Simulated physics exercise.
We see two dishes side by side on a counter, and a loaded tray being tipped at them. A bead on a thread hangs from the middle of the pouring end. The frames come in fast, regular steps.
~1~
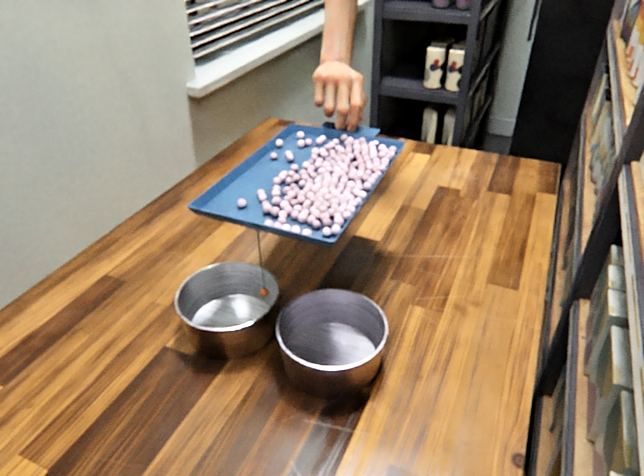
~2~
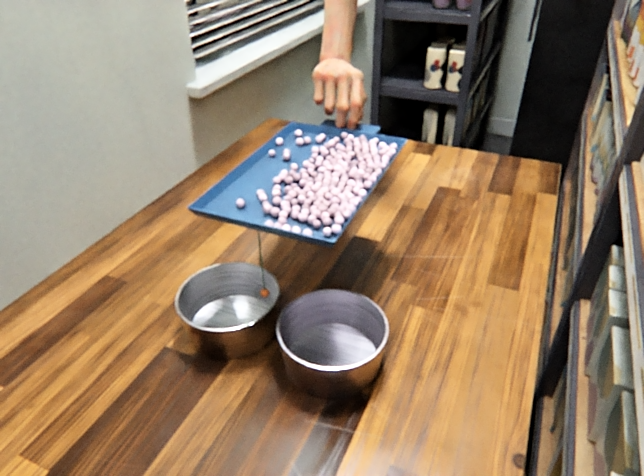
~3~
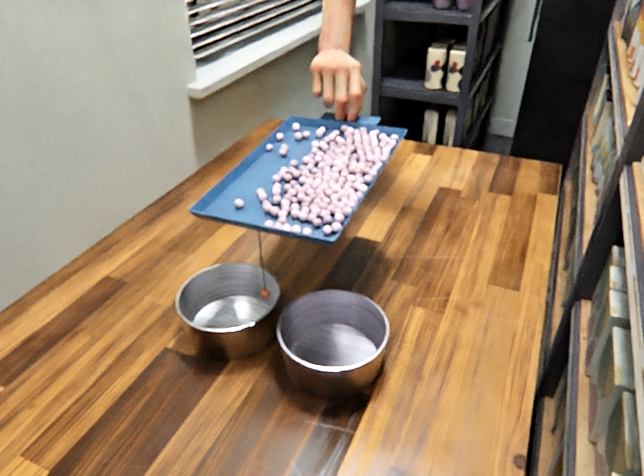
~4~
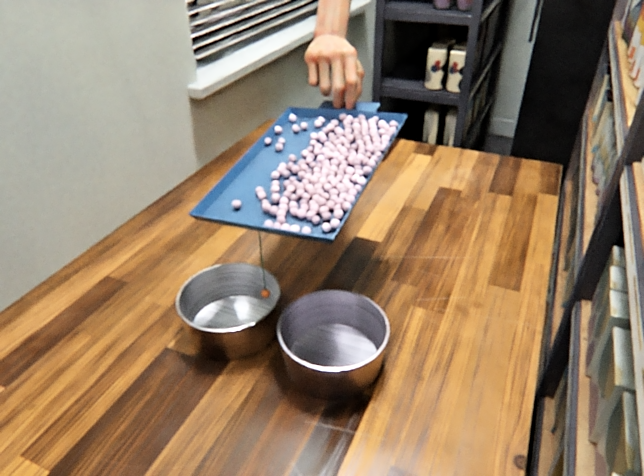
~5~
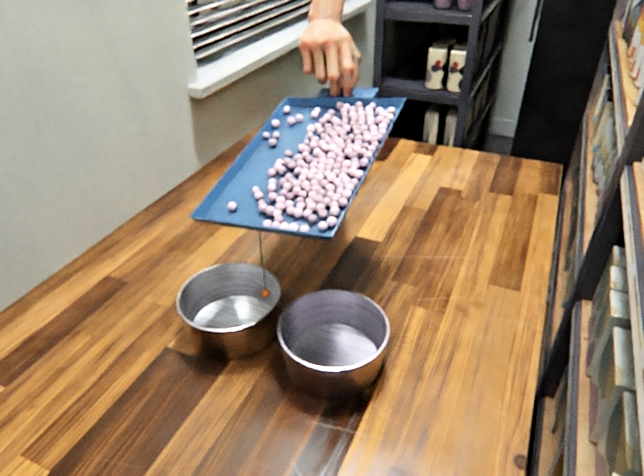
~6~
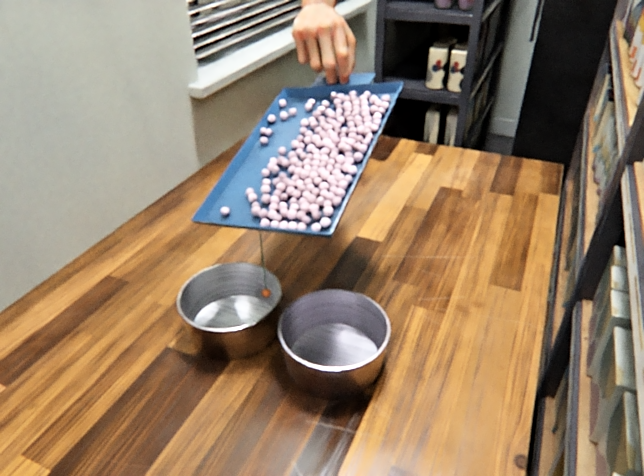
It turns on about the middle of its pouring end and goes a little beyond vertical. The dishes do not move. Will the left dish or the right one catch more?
Fuller: The left dish.
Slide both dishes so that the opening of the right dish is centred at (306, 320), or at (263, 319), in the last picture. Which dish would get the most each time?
In turn: The dish on the left; left.
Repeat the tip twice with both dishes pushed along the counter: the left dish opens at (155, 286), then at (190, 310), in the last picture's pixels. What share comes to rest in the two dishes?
Roughly 80 per cent, and 90 per cent.
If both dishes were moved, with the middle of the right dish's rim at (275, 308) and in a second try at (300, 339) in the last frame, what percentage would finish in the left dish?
In turn 60 and 90 in a hundred.
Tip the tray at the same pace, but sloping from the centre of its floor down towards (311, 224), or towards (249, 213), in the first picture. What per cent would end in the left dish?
Roughly 0 per cent, and 40 per cent.
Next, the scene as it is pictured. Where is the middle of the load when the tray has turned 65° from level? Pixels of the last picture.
At about (200, 301).
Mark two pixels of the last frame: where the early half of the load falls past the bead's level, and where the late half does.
At about (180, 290), then at (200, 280).
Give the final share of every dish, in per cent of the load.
The left dish has 60 per cent, the right dish has 0.
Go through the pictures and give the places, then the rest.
In the first frame, corners of the pouring end (193, 205) and (331, 238), level; middle of the load (328, 180), sugar pearls; left dish (201, 340); right dish (309, 378); bead on its thread (264, 292).
In the second frame, corners of the pouring end (194, 206) and (331, 238), level; middle of the load (328, 179).
In the third frame, corners of the pouring end (194, 208) and (331, 237), tipped barely, lowest at the left corner; middle of the load (328, 175).
In the fourth frame, corners of the pouring end (195, 211) and (330, 234), tipped a little, lowest at the left corner; middle of the load (327, 168), about a tenth on the move.
In the fifth frame, corners of the pouring end (195, 214) and (329, 232), tipped a little, lowest at the left corner; middle of the load (324, 162), about a tenth on the move.
In the sixth frame, corners of the pouring end (197, 217) and (328, 230), tipped clearly, lowest at the left corner; middle of the load (317, 158), almost all on the move; left dish (203, 341); right dish (311, 379).
Just after the last frame, tray tipped steeply; roughly a quarter on the tray; roughly a quarter in the left dish; roughly a third outside both; roughly a quarter in the air.
A moment on, tray tipped past a quarter turn; roughly half in the left dish; roughly half outside both.
Further on, tray tipped past a quarter turn; roughly half in the left dish; roughly half outside both.
When it is over, tray tipped past a quarter turn; not one in the right dish; roughly half in the left dish; roughly half outside both.
